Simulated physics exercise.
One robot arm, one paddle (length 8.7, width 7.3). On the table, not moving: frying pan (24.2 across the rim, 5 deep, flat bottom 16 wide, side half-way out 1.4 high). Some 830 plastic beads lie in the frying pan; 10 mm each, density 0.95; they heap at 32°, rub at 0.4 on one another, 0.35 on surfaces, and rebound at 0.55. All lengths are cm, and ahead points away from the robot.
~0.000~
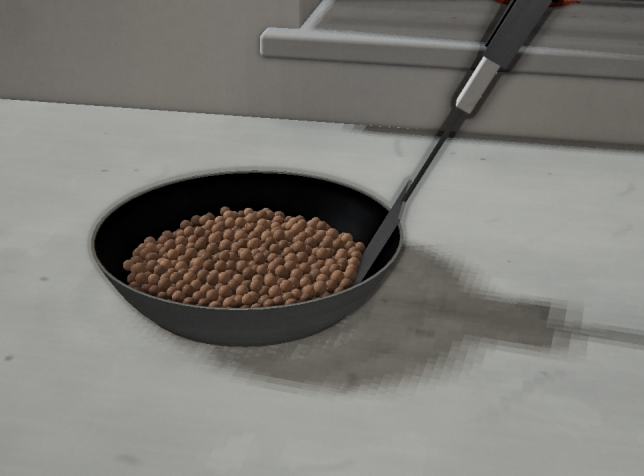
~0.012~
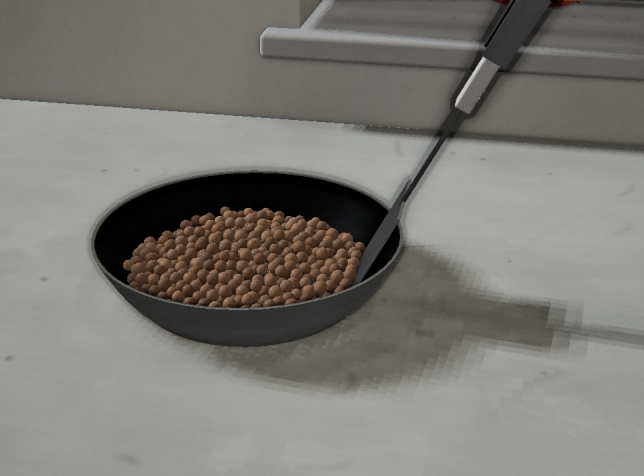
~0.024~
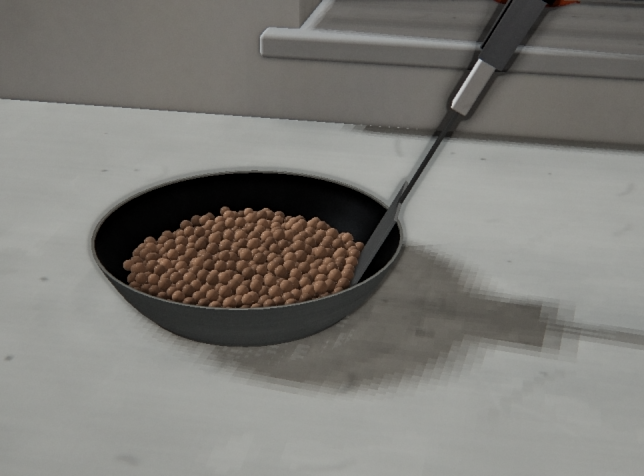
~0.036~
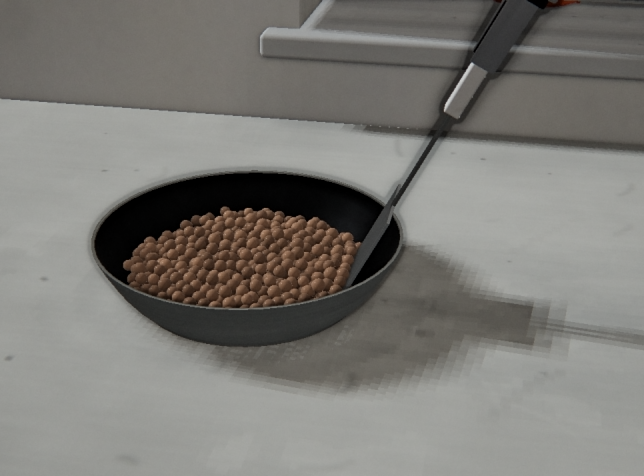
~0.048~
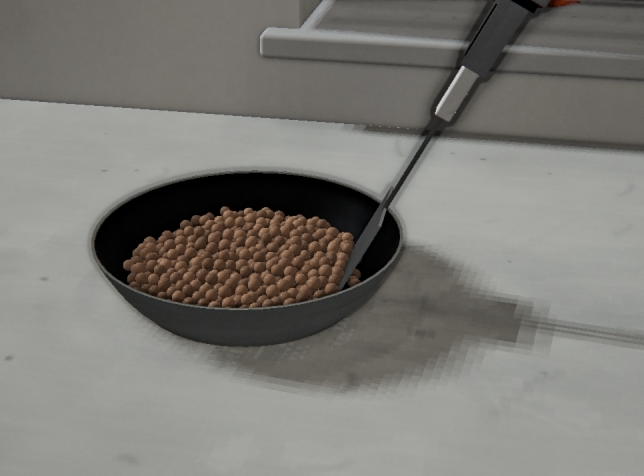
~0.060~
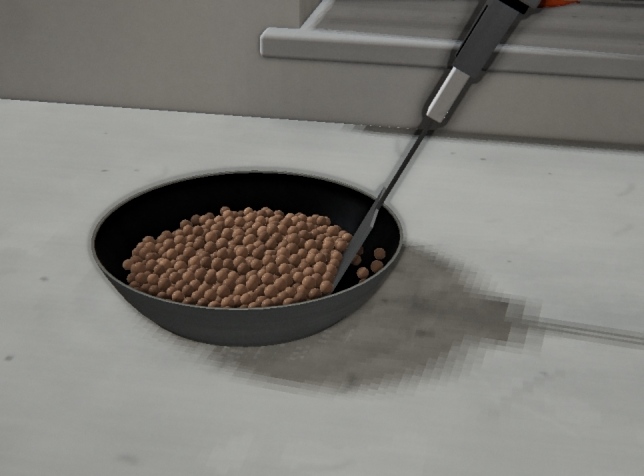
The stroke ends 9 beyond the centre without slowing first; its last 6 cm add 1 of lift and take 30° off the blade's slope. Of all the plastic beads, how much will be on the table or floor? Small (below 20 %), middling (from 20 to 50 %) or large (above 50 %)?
On the table or floor the share is small, below 20 %.
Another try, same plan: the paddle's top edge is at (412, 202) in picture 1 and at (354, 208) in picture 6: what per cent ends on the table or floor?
About 25 per cent.
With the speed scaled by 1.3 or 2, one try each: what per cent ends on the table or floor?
Some 15 and 25 per cent.
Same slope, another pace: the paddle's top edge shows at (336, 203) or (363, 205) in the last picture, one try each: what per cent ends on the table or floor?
About 30 and 20 per cent.
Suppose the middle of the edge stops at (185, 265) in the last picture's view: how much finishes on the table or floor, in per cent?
About 0 per cent.
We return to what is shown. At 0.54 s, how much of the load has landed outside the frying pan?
About 10 per cent.
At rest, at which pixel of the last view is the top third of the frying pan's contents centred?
Around (157, 234).
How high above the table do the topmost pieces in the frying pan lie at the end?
Roughly 6.5 cm.
By 0.17 s, sloping 63°, highest piece 19 above the table; 823 in the frying pan, 3 on the blade or in flight.
By 0.29 s, sloping 53°, highest piece 22 above the table; 823 in the frying pan, 1 on the table or floor, 2 on the blade or in flight.
By 0.54 s, sloping 33°, highest piece 6 above the table; 726 in the frying pan, 82 on the table or floor, 18 on the blade or in flight.
By 1.59 s, sloping 33°, highest piece 6 above the table; 721 in the frying pan, 105 on the table or floor.
Final count, 721 in the frying pan, 105 on the table or floor. That is 13 % on the table or floor.
